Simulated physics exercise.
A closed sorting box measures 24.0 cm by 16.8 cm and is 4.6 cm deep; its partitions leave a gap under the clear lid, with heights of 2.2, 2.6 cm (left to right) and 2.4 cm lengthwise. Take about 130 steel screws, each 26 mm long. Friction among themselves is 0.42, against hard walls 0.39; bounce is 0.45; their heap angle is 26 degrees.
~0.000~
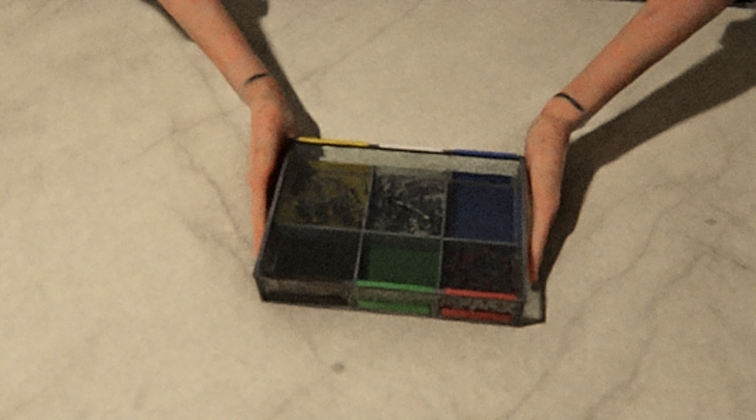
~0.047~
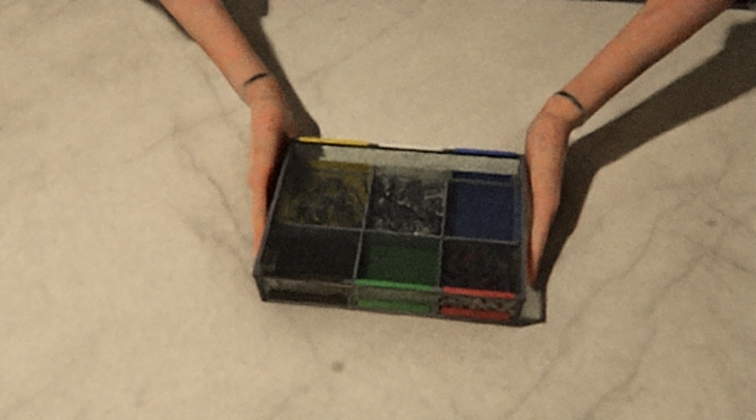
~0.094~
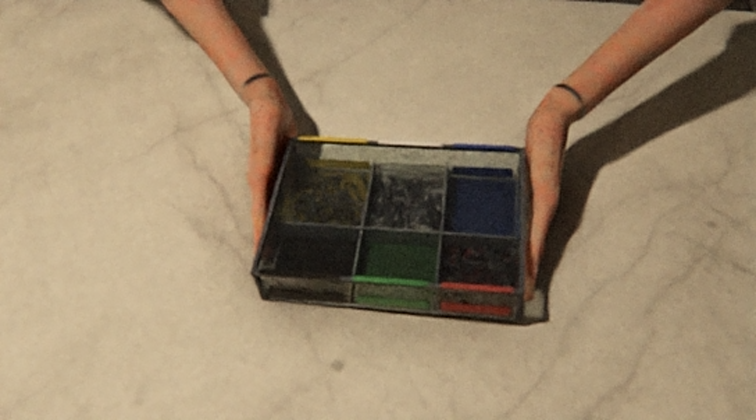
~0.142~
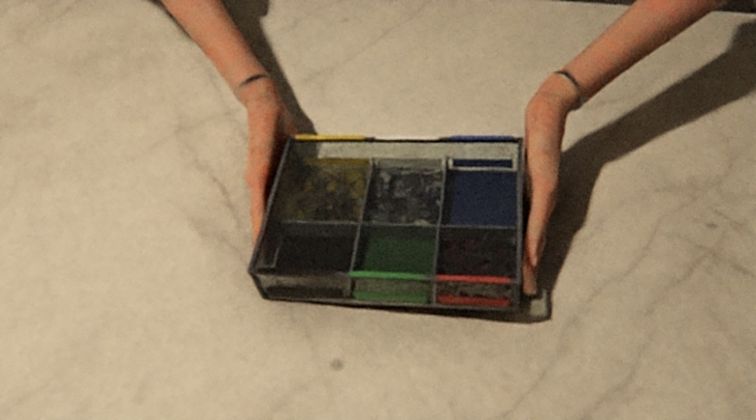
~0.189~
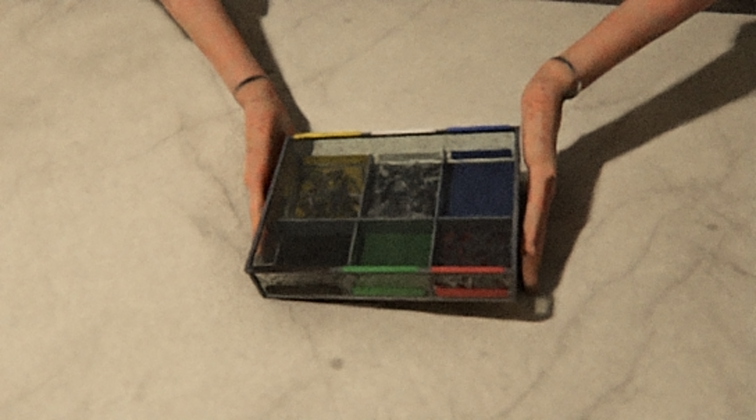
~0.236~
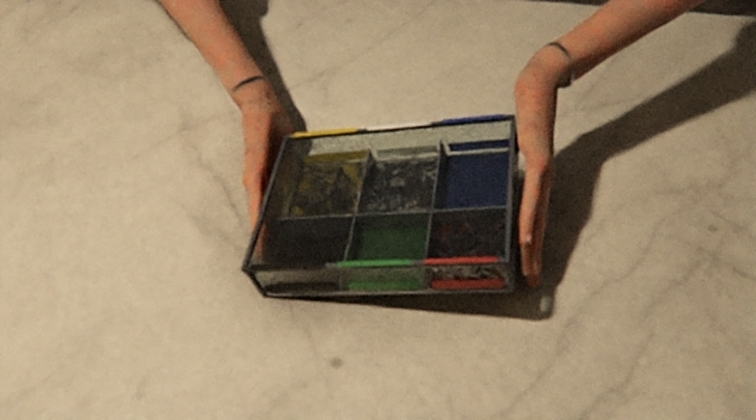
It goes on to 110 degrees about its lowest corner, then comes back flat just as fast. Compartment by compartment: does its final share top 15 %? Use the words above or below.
Red: Below; blue: Below; green: Below; yellow: Above; white: Below; black: Above.
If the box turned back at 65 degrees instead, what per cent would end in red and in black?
Then the red compartment would keep 25 per cent and the black one 0 per cent.
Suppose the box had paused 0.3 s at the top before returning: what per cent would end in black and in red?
Black 30, red 10.
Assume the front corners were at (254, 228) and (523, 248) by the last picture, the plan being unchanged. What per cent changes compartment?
I'd say close to 40 in a hundred.
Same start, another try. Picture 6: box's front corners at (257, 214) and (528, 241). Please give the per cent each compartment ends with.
So it works out as red at 0 percent, blue at 30 percent, green at 0 percent, yellow at 30 percent, white at 35 percent and black at 0 percent.
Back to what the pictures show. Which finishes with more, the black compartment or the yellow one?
That would be the yellow compartment.
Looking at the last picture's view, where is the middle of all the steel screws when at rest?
Close to pixel (303, 217).
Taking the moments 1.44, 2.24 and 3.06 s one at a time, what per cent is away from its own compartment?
Around 50, then 70, then 70.
Then, at 1.44 s, tilt 110 degrees; red 10 %, green 5 %, yellow 55 %, white 10 %, black 20 %.
Then, at 2.24 s, tilt 50 degrees; yellow 65 %, black 35 %.
Then, at 3.06 s, tilt 0 degrees; yellow 60 %, black 35 %.
By 3.5 s all is still; red 0 %, blue 0 %, green 0 %, yellow 60 %, white 0 %, black 35 %.
